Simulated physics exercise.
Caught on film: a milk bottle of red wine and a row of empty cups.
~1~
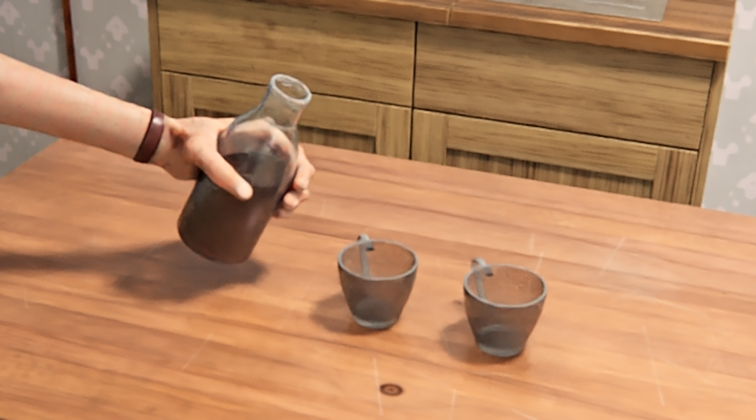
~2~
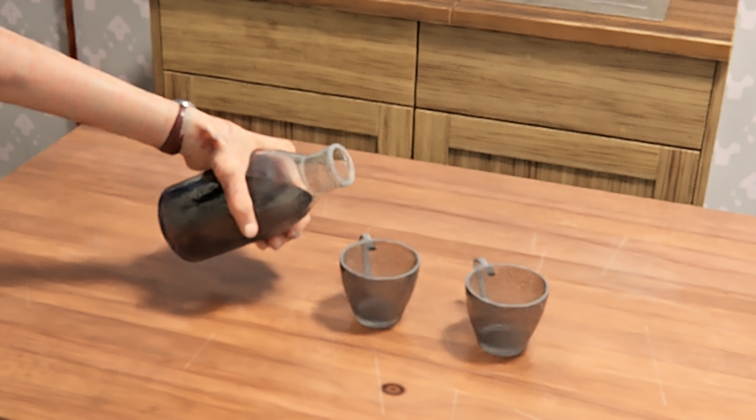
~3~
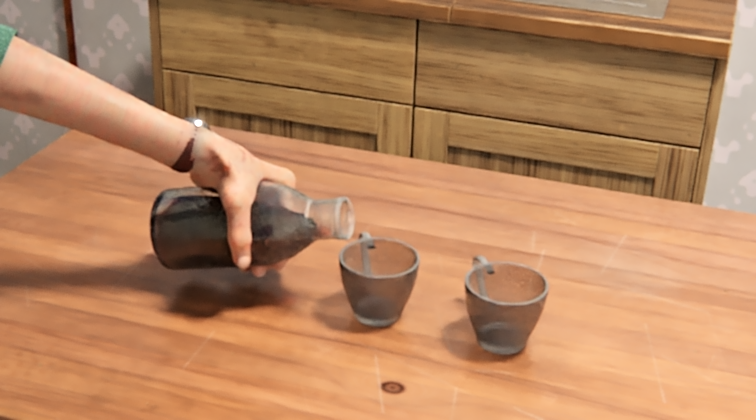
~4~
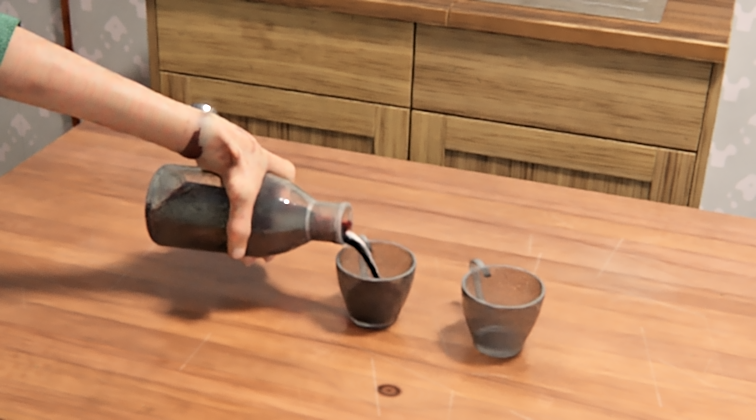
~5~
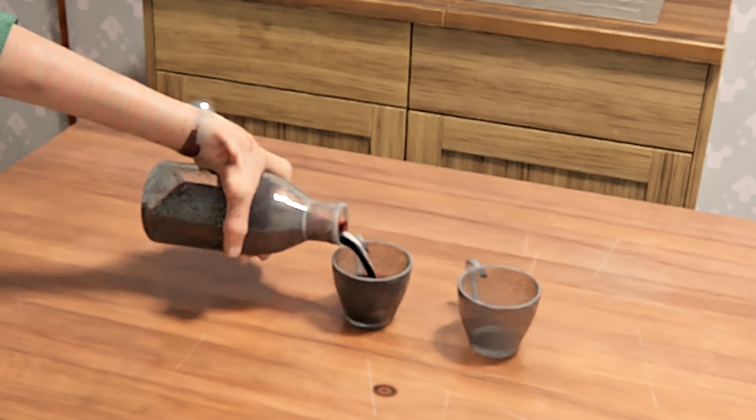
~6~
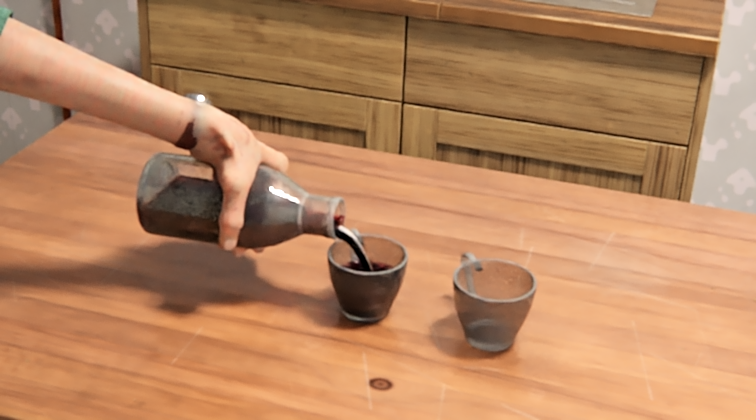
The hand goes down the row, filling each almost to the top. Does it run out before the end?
What the milk bottle holds is enough.
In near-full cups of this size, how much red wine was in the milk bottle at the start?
It makes near 2.5.
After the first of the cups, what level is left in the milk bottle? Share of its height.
Near 30 in a hundred.
Shortly, the first is about three quarters full.
Then, the first is done and the milk bottle has about two thirds of its load.
At the finish, both are full and about a quarter of the red wine is over.
